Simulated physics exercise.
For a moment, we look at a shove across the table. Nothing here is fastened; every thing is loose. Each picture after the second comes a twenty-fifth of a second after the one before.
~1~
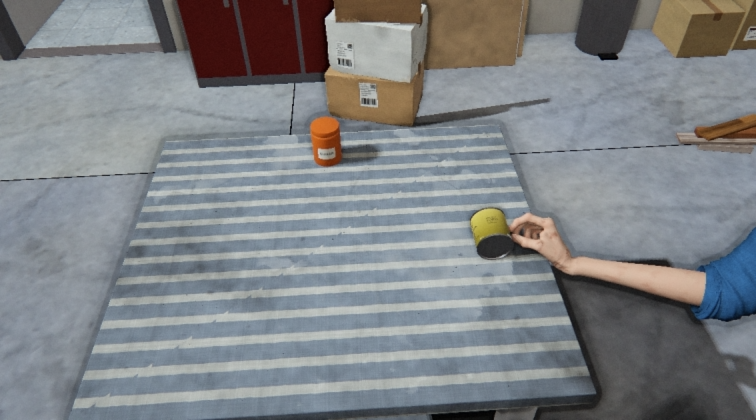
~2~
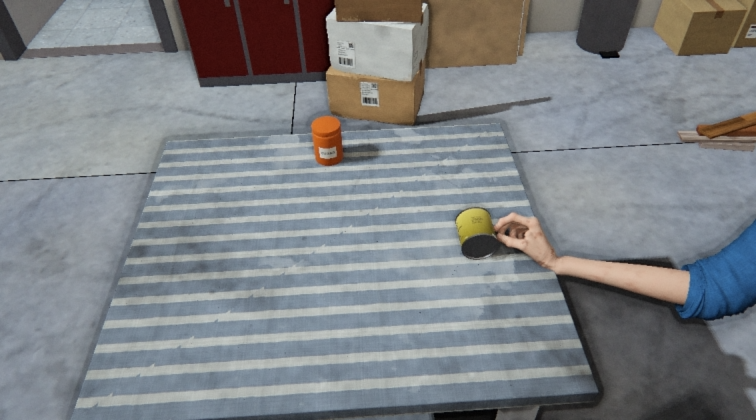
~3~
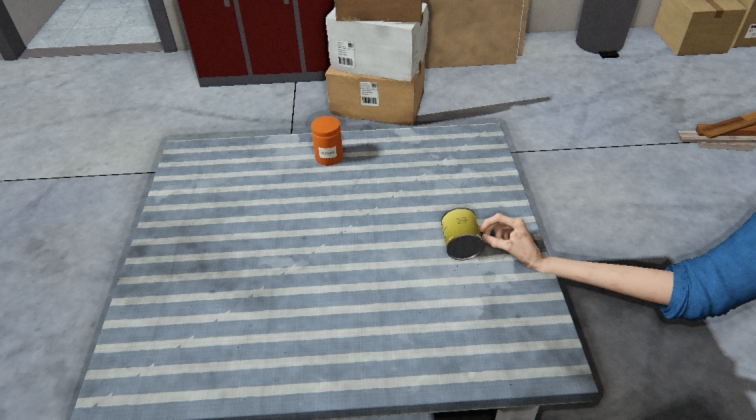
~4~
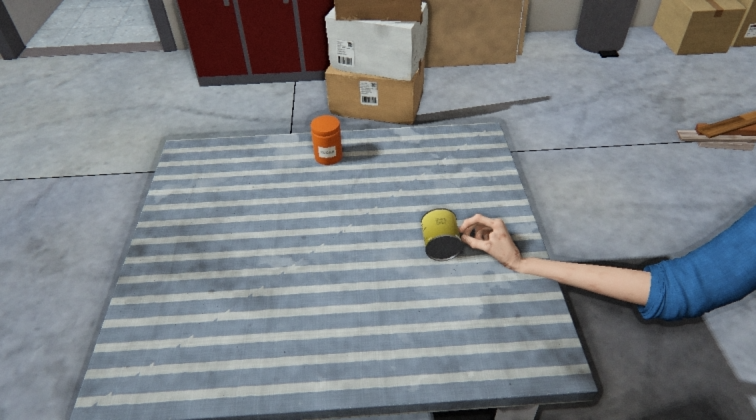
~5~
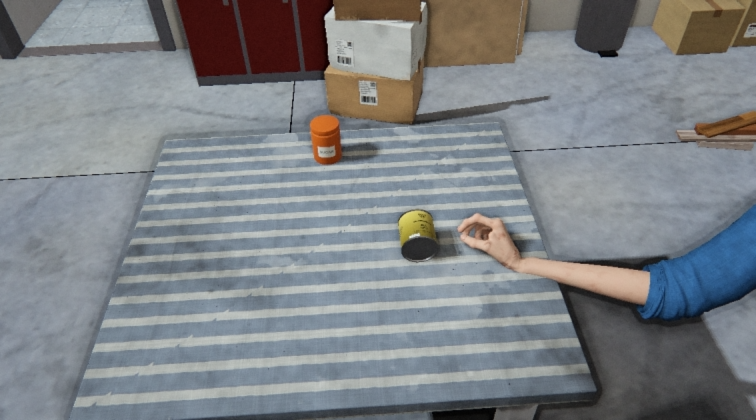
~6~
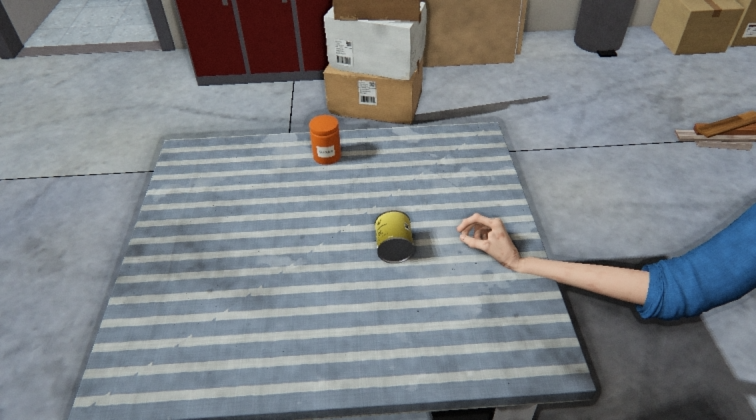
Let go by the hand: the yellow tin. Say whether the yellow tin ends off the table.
It comes off the table.
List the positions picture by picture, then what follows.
Under the hand; yellow tin (491, 233), in the first picture.
Under the hand; yellow tin (476, 233), in the second picture.
Under the hand; yellow tin (462, 234), in the third picture.
Yellow tin (441, 234), in the fourth picture.
Yellow tin (418, 236) rolled about its own width, in the fifth picture.
Yellow tin (394, 237) rolled about its own width, in the sixth picture.
Then, 0.30 s after the last picture, yellow tin rolled well along near (228, 247).
Then, 0.60 s after the last picture, yellow tin now off the table.
Then, 0.90 s after the last picture, things are still on the move.
By the end, off the table, yellow tin.
